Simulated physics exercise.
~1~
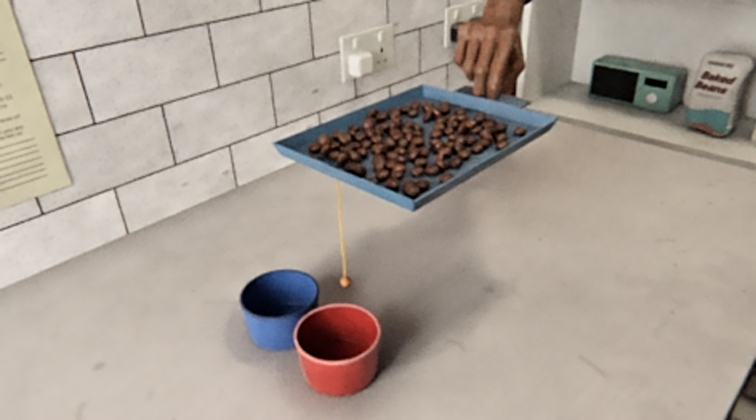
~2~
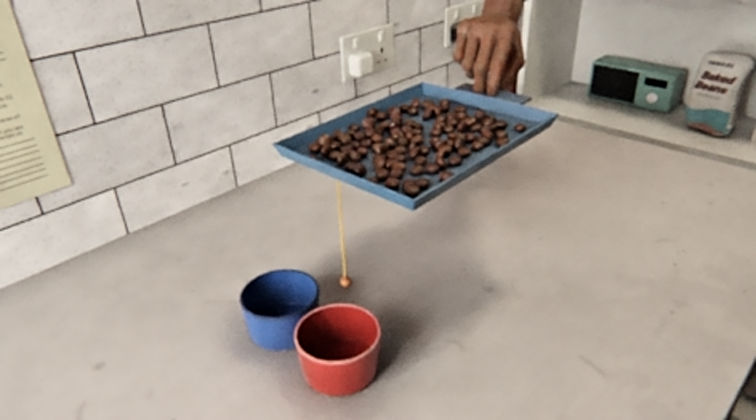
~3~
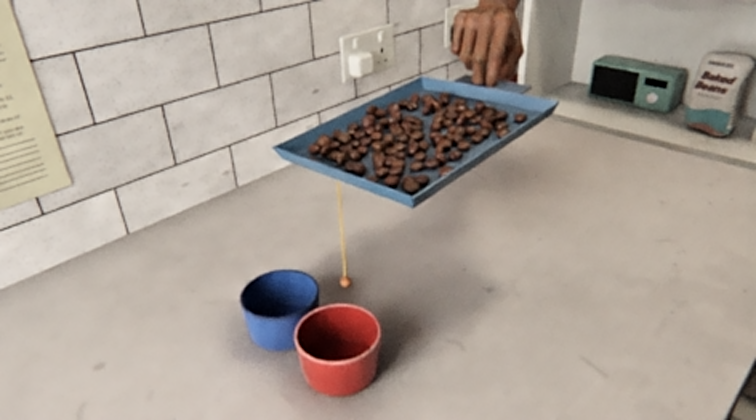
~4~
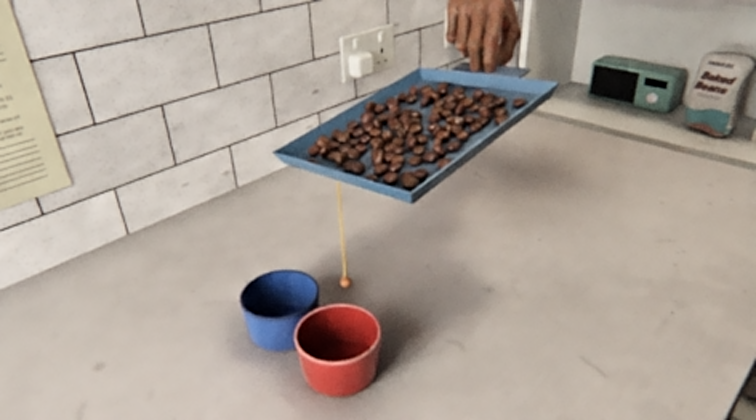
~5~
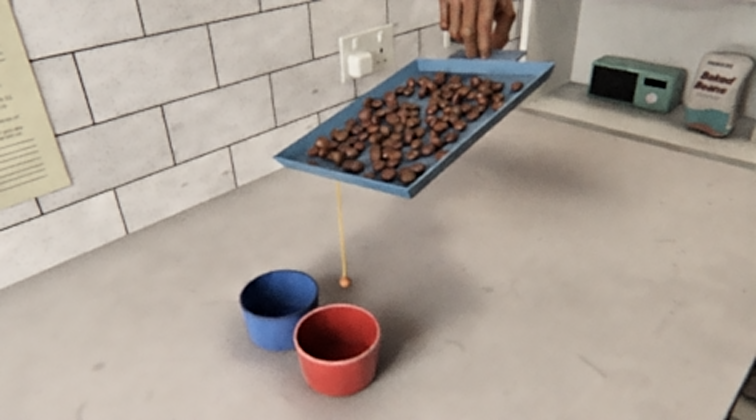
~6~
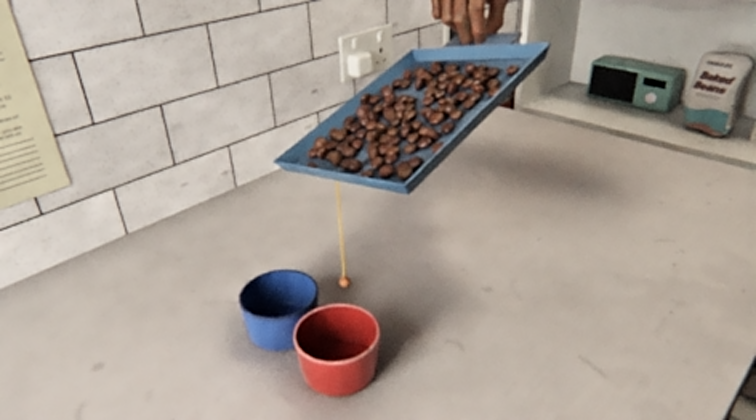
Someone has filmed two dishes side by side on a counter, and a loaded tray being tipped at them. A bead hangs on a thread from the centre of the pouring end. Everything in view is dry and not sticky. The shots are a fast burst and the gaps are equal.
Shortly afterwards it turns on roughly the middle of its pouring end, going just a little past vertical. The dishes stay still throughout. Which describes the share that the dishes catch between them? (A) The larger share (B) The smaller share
The answer is B.
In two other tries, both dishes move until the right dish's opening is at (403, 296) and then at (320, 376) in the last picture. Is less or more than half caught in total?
In order, they'd catch a minor share, and next a minor share.
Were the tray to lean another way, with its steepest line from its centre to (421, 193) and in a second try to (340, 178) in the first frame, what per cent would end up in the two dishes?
Case one near 10 %; case two near 70 %.
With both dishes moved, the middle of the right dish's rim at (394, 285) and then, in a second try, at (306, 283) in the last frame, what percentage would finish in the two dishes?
That makes 10 per cent, followed by 70 per cent.
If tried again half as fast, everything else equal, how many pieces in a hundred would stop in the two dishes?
That works out at about 40 percent.
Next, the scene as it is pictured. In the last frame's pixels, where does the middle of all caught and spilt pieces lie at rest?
(282, 297).
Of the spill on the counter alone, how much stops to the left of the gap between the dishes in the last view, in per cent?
That's roughly 80 per cent of the pieces.
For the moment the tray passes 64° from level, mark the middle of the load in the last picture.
(311, 159).
Just after the last frame, tray tipped steeply; the larger part on the tray; just a few in the left dish; just a few outside both; roughly a quarter in the air.
A moment on, tray tipped past a quarter turn; roughly a third in the left dish; roughly two thirds outside both; about a tenth in the air.
Further on, tray tipped past a quarter turn; roughly a third in the left dish; roughly two thirds outside both.
When it is over, tray tipped past a quarter turn; not one in the right dish; roughly a third in the left dish; roughly two thirds outside both.
